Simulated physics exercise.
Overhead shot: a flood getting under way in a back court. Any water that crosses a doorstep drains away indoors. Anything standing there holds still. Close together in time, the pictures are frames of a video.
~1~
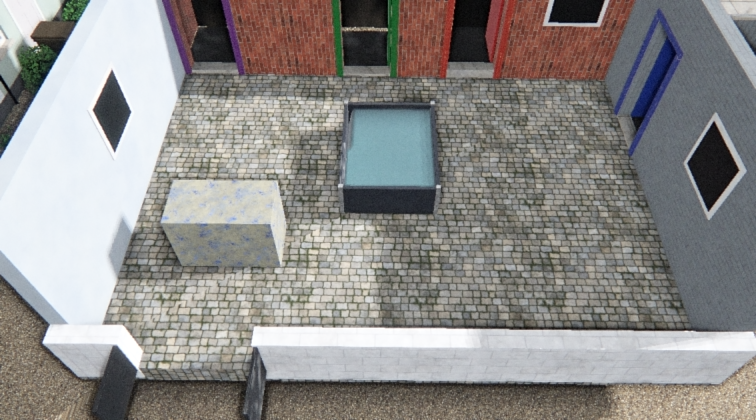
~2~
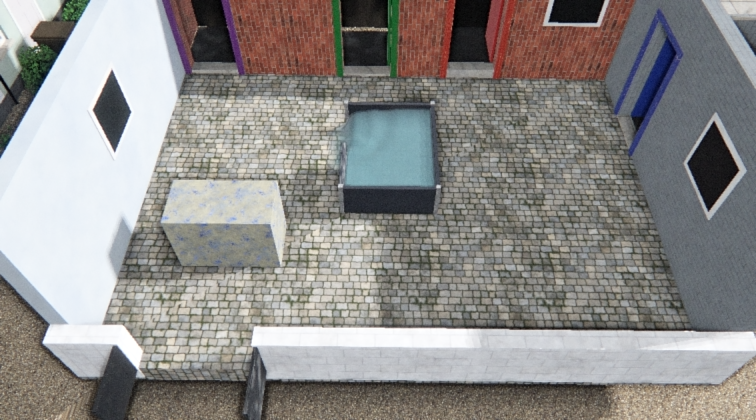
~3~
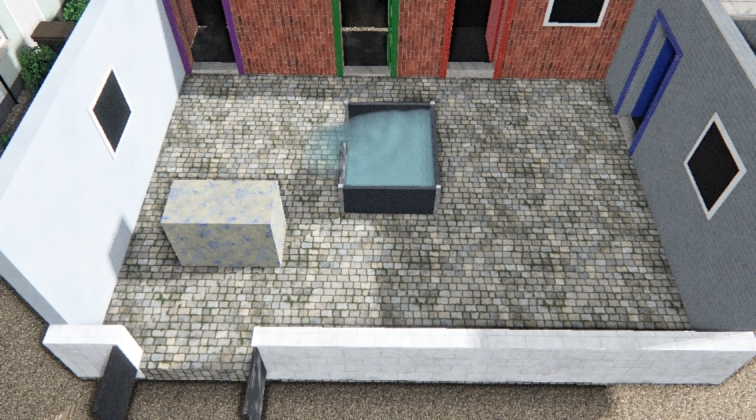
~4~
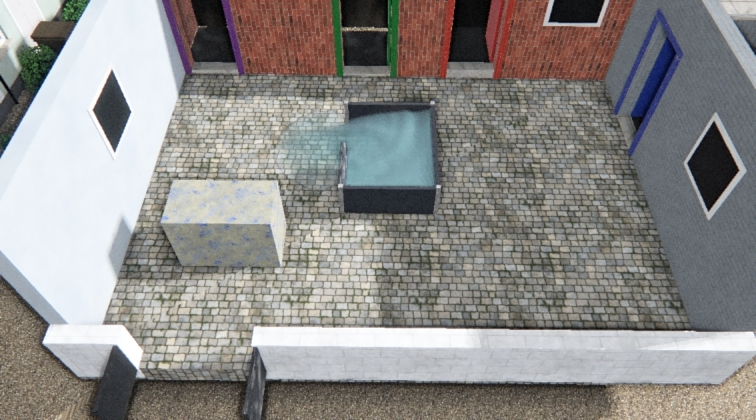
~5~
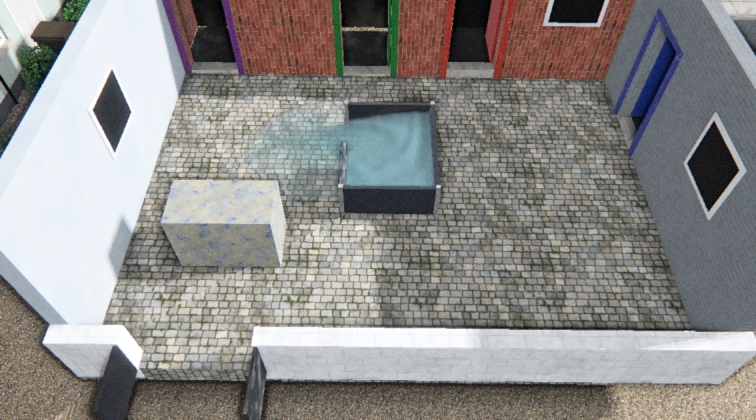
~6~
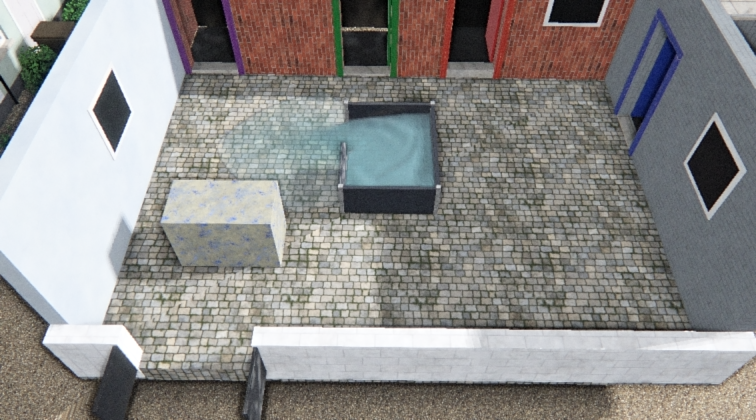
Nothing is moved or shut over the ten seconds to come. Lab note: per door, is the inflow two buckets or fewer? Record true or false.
Purple door false; green door true; red door true; blue door true.
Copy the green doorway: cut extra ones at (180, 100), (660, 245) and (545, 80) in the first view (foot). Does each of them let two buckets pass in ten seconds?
One after the other: Floods, is under, keeps below it.
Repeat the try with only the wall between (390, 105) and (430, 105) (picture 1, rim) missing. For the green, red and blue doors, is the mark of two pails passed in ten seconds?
So, taking them in turn: Green tops the limit, red doesn't reach it, blue tops the limit.
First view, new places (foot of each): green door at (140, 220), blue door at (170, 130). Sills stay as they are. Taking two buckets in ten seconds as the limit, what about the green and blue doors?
Looking at it, I'd say the green one breaks the limit and the blue one breaks the limit.
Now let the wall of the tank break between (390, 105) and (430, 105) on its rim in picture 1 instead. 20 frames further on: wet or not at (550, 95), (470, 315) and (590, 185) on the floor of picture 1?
The first point is soaked, the second spared, the third spared.
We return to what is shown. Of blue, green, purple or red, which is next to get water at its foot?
Looks like the purple one gets there first.
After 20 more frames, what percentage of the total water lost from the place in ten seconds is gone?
15 per cent.
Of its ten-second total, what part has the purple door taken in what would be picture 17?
Some 0 per cent.
A moment on, water covers 20 % of the floor; the purple door not reached, the green door not reached, the red door not reached, the blue door not reached.
Next, water covers 25 % of the floor; the purple door wet at the sill, nothing in, the green door not reached, the red door not reached, the blue door not reached.
Then, water covers 30 % of the floor; the purple door over two buckets in, the green door wet at the sill, nothing in, the red door not reached, the blue door not reached.
Later, water covers 35 % of the floor; the purple door over two buckets in, the green door wet at the sill, nothing in, the red door not reached, the blue door not reached.
In the end, water covers 60 % of the floor; the purple door over two buckets in, the green door wet at the sill, nothing in, the red door wet at the sill, nothing in, the blue door not reached.
